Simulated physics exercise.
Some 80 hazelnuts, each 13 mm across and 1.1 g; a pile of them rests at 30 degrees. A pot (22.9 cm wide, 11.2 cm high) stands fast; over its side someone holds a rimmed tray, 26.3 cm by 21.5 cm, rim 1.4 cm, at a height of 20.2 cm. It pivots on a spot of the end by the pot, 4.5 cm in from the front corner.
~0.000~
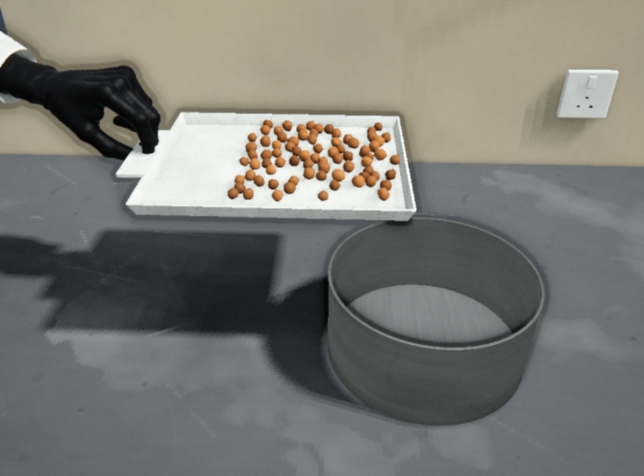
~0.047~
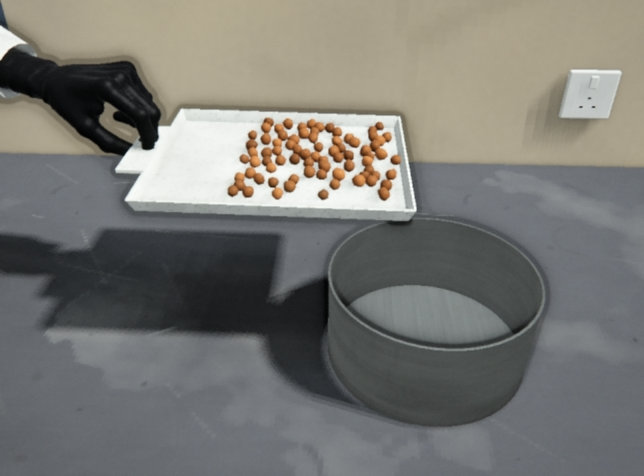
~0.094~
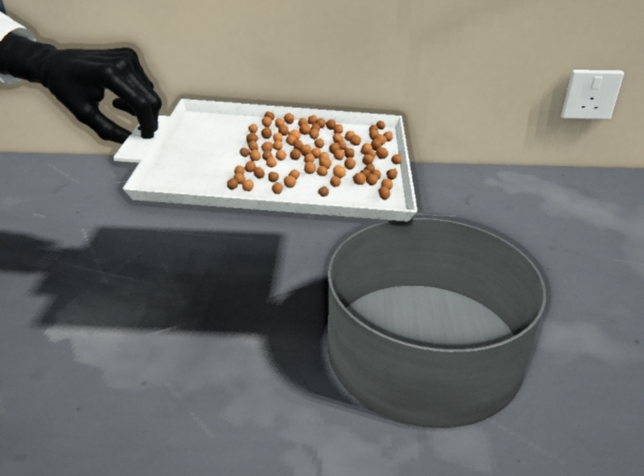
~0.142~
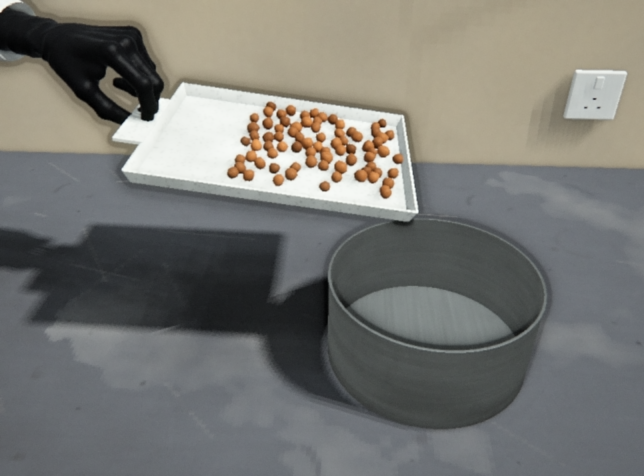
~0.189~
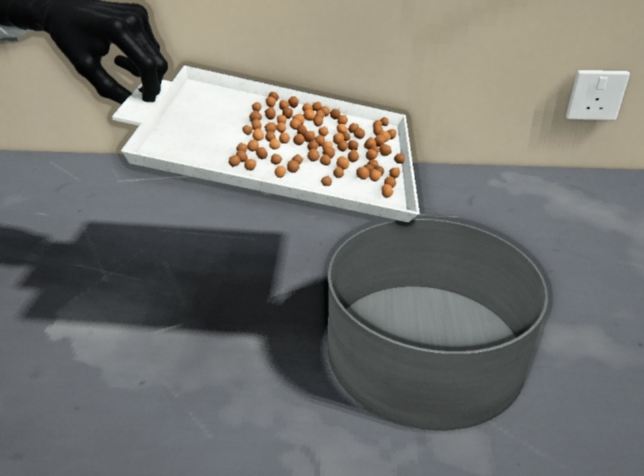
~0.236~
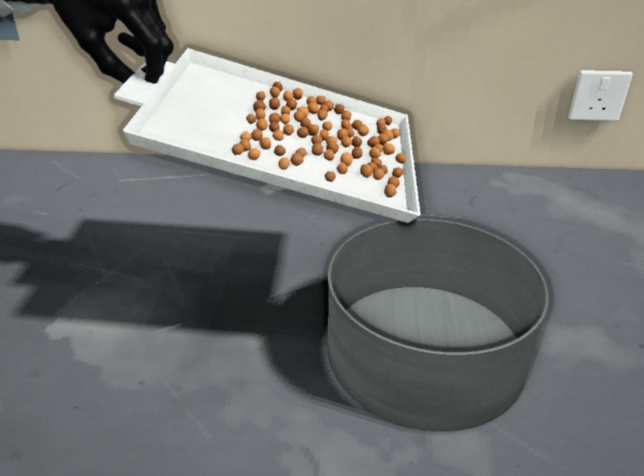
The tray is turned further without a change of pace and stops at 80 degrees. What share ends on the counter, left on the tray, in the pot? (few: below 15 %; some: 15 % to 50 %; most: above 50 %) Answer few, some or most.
Counter some, tray few, pot most.
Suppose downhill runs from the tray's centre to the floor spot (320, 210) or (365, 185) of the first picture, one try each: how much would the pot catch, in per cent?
Some 85 and 100 per cent.
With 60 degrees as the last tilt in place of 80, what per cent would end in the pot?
In that case some 20 per cent.
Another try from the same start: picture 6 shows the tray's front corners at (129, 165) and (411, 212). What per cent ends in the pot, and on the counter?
Pot 100, counter 0.
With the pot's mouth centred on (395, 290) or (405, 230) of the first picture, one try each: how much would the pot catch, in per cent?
Some 55 and 85 per cent.
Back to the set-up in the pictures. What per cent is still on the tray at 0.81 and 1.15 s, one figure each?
About 90, 15.
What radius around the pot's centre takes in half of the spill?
Some 24 cm.
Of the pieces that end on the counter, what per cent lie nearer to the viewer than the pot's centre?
About 10 per cent.
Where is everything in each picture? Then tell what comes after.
In the first picture, tray tilt 0 degrees, front corners at (134, 201) and (409, 207); middle of the pieces at (315, 158); pot at (434, 274).
In the second picture, tray tilt 1 degrees, front corners at (133, 197) and (409, 207); middle of the pieces at (316, 157).
In the third picture, tray tilt 3 degrees, front corners at (131, 186) and (410, 208), lowest corner right front; middle of the pieces at (316, 153).
In the fourth picture, tray tilt 7 degrees, front corners at (130, 168) and (411, 208), lowest corner right front; middle of the pieces at (318, 147).
In the fifth picture, tray tilt 12 degrees, front corners at (130, 149) and (412, 209), lowest corner right front; middle of the pieces at (320, 141).
In the sixth picture, tray tilt 16 degrees, front corners at (132, 129) and (413, 210), lowest corner right front; middle of the pieces at (324, 135); pot at (436, 276). The tray's pace is about 90 degrees a second.
After 0.58 s, tilt 47 degrees; the tray holds 100 %, the pot 0 %.
After 0.81 s, tilt 68 degrees; the tray holds 90 %, the pot 5 %.
After 1.15 s, tilt 80 degrees; the tray holds 15 %, the pot 40 %.
At rest (2.3 s), counter 30 %, tray 0 %, pot 70 %.
